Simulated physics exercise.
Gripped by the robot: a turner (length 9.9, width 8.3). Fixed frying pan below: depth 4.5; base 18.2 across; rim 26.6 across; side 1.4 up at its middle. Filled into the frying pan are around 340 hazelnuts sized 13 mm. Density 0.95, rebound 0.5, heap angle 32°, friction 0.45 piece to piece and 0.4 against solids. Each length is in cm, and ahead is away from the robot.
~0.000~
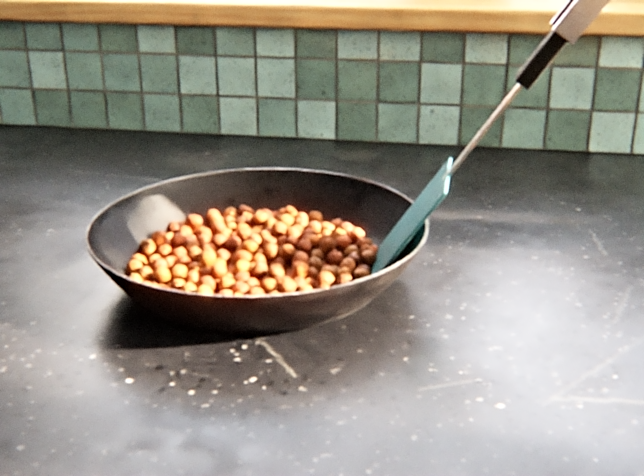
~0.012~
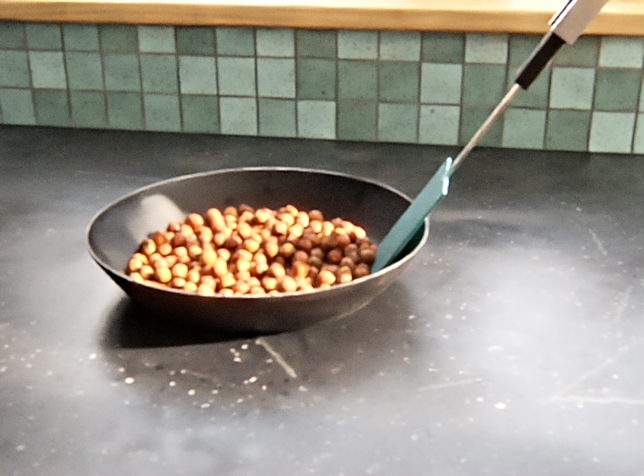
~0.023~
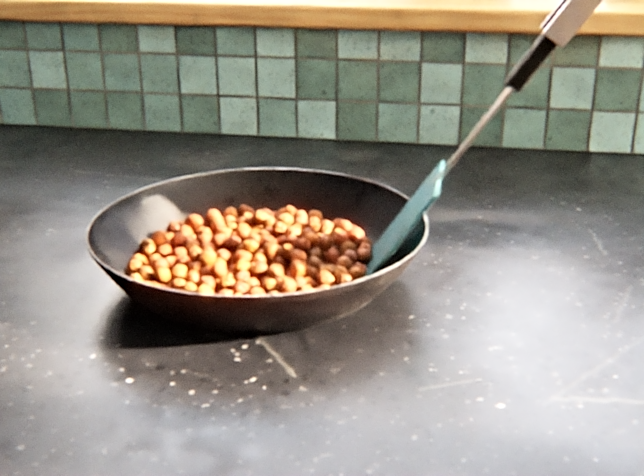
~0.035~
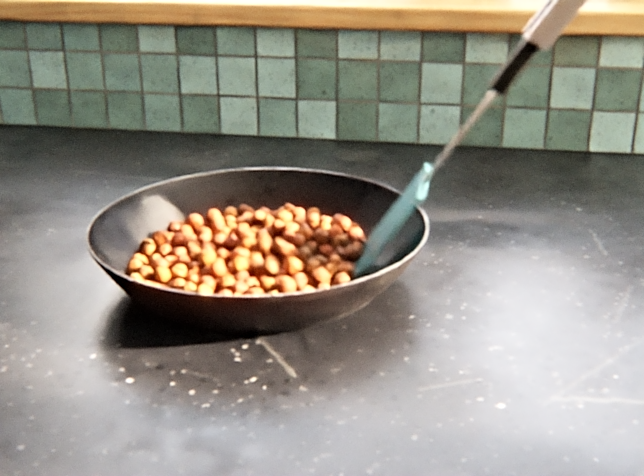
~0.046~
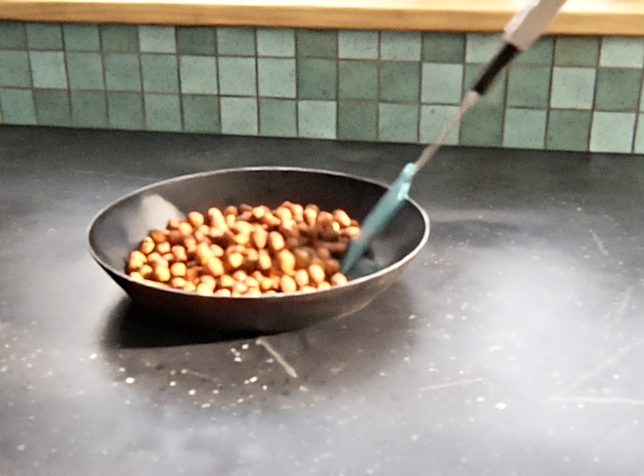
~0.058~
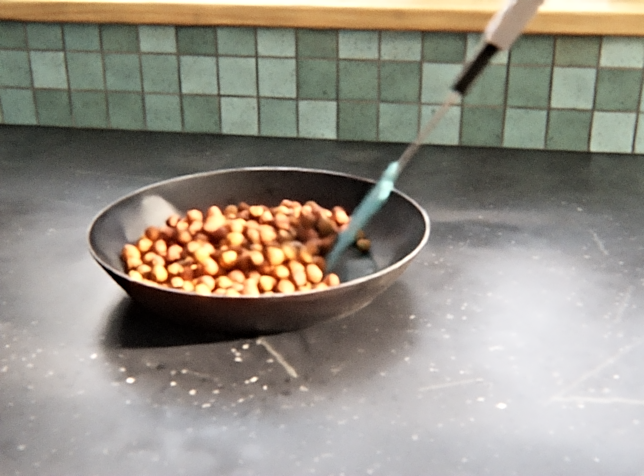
In the video, a teal turner with a metal and black handle rests at the right side of a dark frying pan of hazelnuts, then moves left through the pan, pushing the nearby nuts leftward as the pan stays still.
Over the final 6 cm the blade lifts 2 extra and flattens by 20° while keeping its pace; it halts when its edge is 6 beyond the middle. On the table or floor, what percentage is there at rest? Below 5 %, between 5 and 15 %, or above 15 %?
Between 5 and 15 %.
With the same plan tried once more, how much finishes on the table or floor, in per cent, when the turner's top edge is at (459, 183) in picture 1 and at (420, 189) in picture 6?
Off the vessel, on the table or floor: Some 0 percent.
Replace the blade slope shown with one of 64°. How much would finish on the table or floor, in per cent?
I'd expect near 15 percent then.
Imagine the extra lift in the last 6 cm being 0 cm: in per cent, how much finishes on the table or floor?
It comes to near 0 percent.
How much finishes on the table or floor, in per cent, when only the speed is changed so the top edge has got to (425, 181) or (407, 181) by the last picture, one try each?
Roughly 0 and 0 percent.
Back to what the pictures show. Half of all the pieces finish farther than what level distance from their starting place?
3 cm.
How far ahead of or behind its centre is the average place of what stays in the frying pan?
Ahead, by around 4.5 cm.
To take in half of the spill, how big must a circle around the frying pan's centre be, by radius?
It works out to near 28 cm.
After 0.09 s, sloping 56°, highest piece 6 above the table; 338 in the frying pan.
After 0.11 s, sloping 49°, highest piece 7 above the table; 338 in the frying pan.
After 0.33 s, sloping 36°, highest piece 6 above the table; 315 in the frying pan, 20 on the table or floor, 3 on the blade or in flight.
After 1.38 s, sloping 36°, highest piece 5 above the table; 313 in the frying pan, 25 on the table or floor.
At rest, 313 in the frying pan, 25 on the table or floor. That is 7 % on the table or floor.
